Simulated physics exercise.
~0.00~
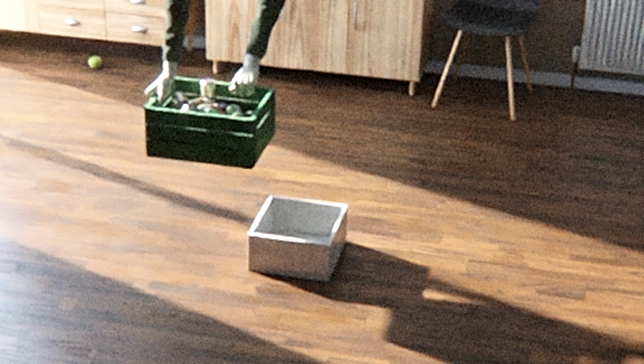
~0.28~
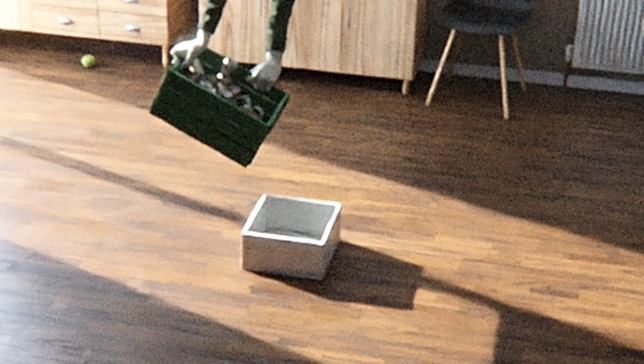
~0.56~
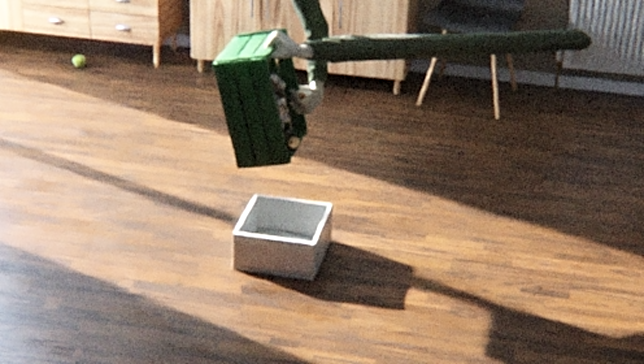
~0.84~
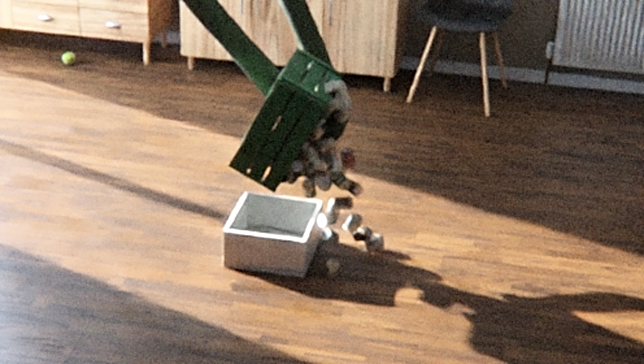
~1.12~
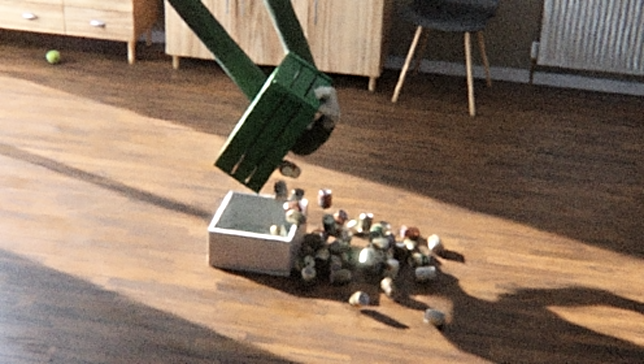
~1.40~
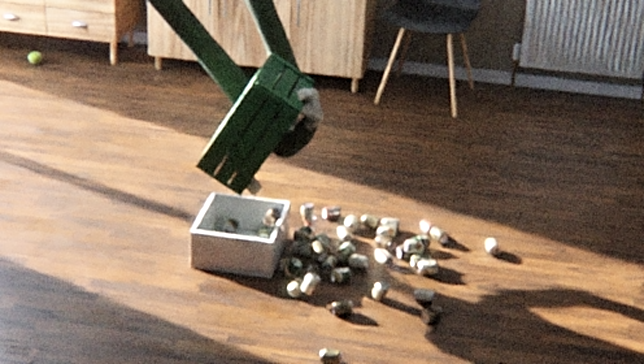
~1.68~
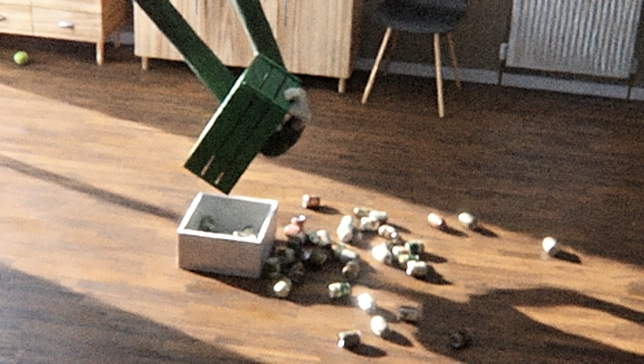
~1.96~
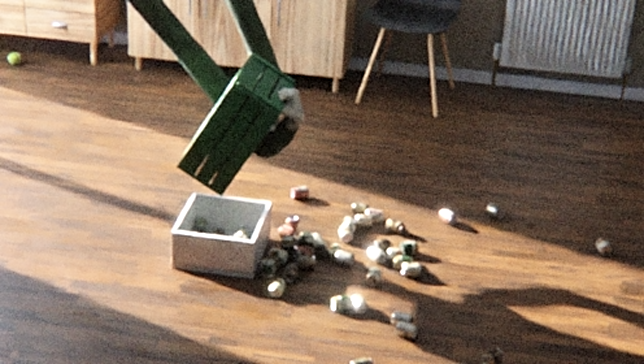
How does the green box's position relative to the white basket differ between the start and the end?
At the start the green box is held level, above and to the left of the white basket. By the end it is steeply tipped and almost directly above the basket, only slightly to the right.
Worker's hands tipping a green box of small cans above a white basket, most scattering across the floor, few landing inside.
